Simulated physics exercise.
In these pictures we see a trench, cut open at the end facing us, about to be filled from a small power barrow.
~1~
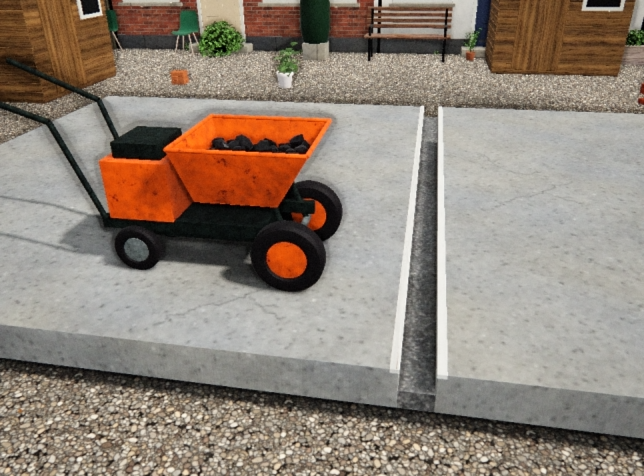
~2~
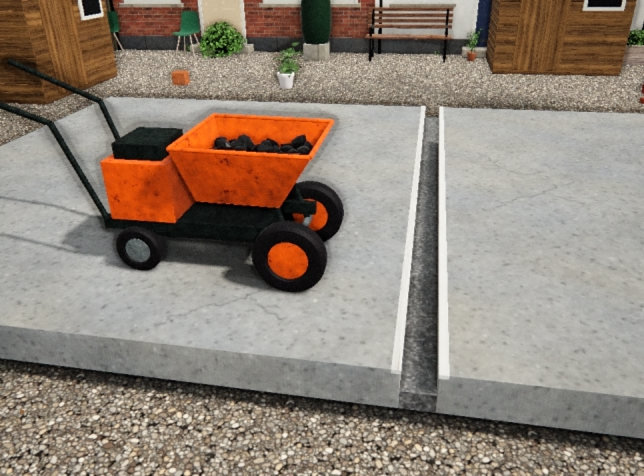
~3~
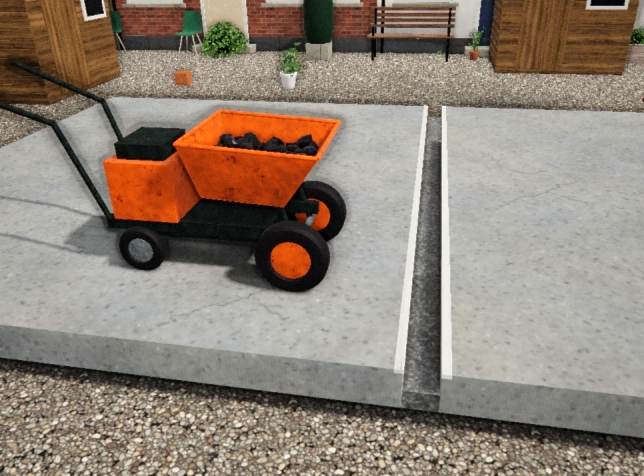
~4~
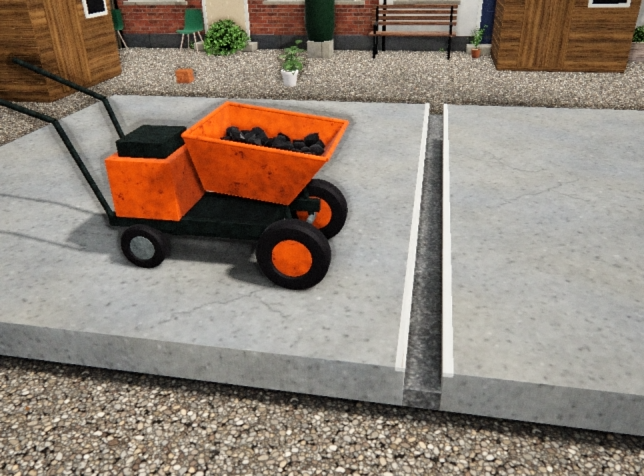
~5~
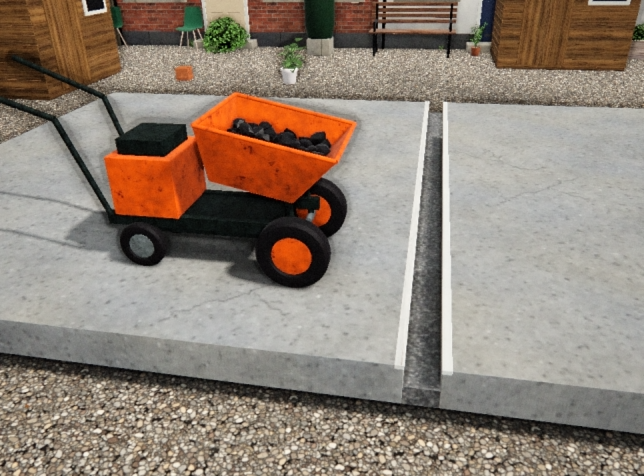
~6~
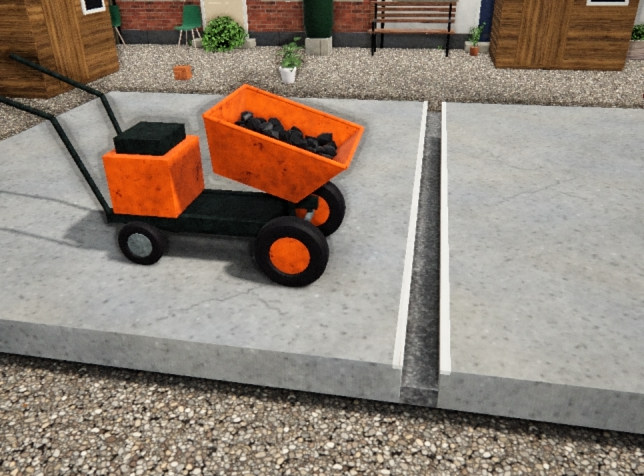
The orange skip of a small power barrow, loaded with black lumps, sat level at first, then tilted steadily forward to the right, its back end rising, while the wheels stayed beside a narrow trench.
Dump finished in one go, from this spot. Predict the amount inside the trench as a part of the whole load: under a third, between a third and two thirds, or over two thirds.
At least one third, at most two thirds.
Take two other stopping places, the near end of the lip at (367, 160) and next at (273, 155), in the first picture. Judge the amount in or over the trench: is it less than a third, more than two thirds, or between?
At spot one the answer is less than a third, and at spot two it is in the middle band.
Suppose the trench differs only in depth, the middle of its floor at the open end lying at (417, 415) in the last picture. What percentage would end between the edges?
Something like 80 %.
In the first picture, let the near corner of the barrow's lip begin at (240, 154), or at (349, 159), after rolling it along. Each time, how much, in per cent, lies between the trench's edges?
You'd get around 20 in a hundred, then 10 in a hundred.
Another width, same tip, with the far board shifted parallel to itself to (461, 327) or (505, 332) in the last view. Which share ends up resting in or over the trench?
I'd expect close to 80 in a hundred and then close to 90 in a hundred.
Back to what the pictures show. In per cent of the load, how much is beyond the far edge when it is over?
About 25 per cent.
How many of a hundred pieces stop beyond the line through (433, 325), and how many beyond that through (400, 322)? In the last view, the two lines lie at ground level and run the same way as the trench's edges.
That's 30 per cent for the first and 90 per cent for the second.
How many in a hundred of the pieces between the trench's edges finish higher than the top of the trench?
About 40 %.
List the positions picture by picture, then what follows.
Lip of the skip at (307, 157), level; top of the load at (256, 157), lumps of coal; first edge of the trench at (399, 326); far edge at (442, 330), the trench under half as wide as the skip, and about half as deep as wide, in the first picture.
Lip of the skip at (310, 158), level; top of the load at (259, 157), in the second picture.
Lip of the skip at (317, 159), tipped barely; top of the load at (255, 144), in the third picture.
Lip of the skip at (326, 160), tipped a little; top of the load at (249, 140), in the fourth picture.
Lip of the skip at (336, 162), tipped a little; top of the load at (256, 134), in the fifth picture.
Lip of the skip at (345, 168), tipped clearly; top of the load at (265, 130); first edge of the trench at (402, 321); far edge at (445, 326), in the sixth picture.
Soon after the last picture, skip tipped steeply; all in the skip.
A little later, skip tipped right over; most in the skip; a small part in or heaped over the trench; a stray few beyond it; a stray few falling.
Later still, skip tipped right over; about a quarter in the skip; a stray few short of the trench; about half in or heaped over the trench; about a quarter beyond it.
By the end, skip tipped right over; a small part in the skip; a small part short of the trench; about half in or heaped over the trench; about a quarter beyond it.
